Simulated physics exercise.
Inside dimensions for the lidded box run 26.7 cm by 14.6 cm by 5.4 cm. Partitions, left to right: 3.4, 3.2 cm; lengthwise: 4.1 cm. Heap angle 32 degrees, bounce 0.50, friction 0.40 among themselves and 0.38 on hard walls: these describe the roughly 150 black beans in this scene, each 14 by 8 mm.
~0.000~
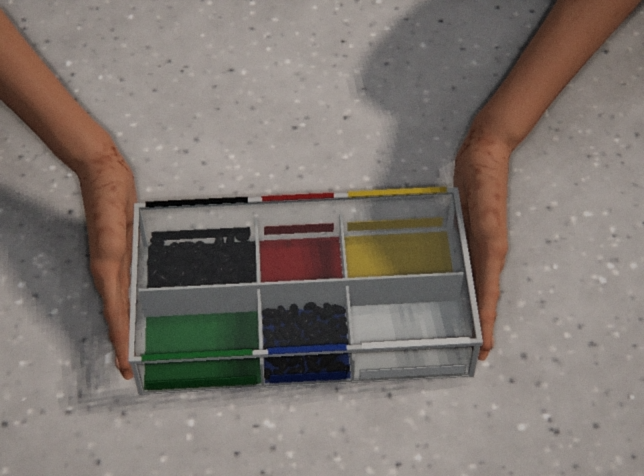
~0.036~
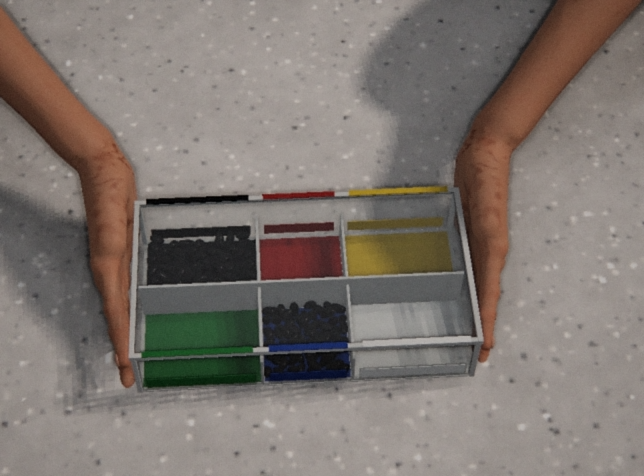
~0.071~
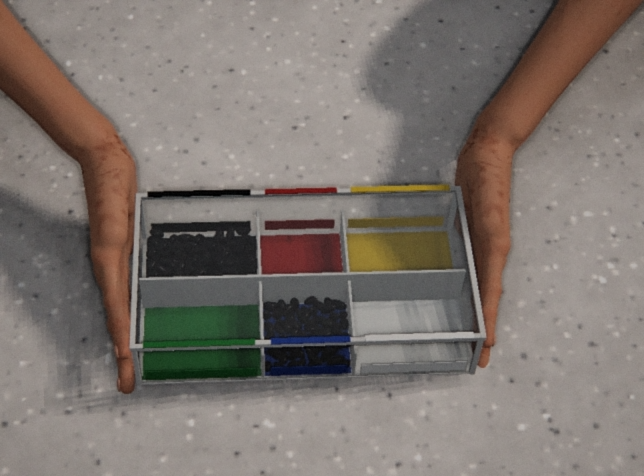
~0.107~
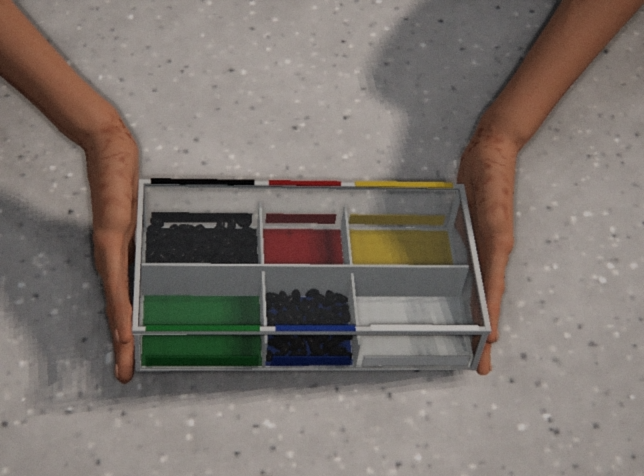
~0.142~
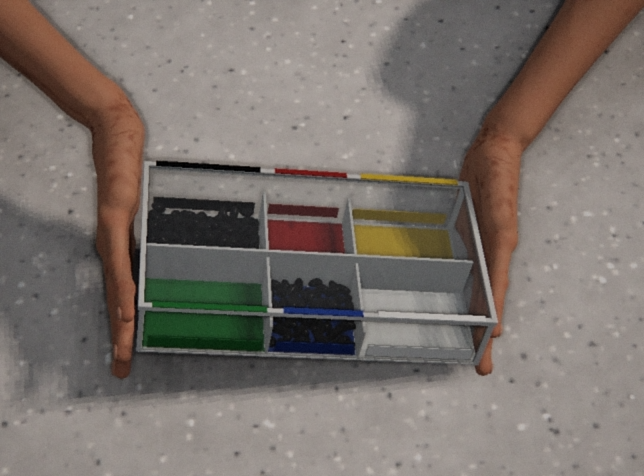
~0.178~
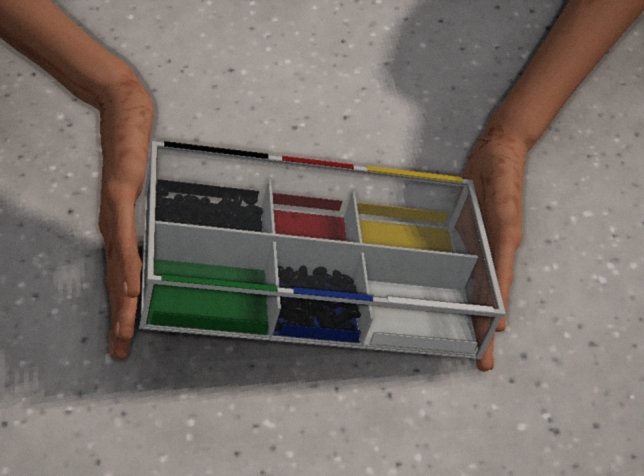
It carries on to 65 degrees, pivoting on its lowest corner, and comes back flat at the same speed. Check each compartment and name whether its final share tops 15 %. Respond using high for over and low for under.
Red low, blue high, green low, yellow low, white low, black high.
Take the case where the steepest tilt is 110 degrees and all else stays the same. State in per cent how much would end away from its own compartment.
Result: Some 60 %.
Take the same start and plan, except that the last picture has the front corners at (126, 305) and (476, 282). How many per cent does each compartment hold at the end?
Each compartment ends with, in per cent, red 0, blue 45, green 0, yellow 0, white 0 and black 55.
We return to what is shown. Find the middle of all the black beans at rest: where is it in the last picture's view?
I'd put it at about (288, 280).
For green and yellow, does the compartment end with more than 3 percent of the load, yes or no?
For green, it does not, for yellow, it does not.
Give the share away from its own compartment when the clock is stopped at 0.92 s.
Share: Approx. 20 %.
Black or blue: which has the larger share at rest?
The black one has more.
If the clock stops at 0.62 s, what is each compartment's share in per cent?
Red 0, blue 45, green 0, yellow 0, white 0, black 55.
After 0.62 s, tilt 64 degrees; blue 45 %, black 55 %.
Then, at 0.92 s, tilt 26 degrees; red 10 %, blue 35 %, white 5 %, black 45 %.
Then, at 1.32 s, tilt 0 degrees; red 10 %, blue 35 %, white 5 %, black 45 %.
At rest (2.0 s), red 10 %, blue 35 %, green 0 %, yellow 0 %, white 5 %, black 45 %.
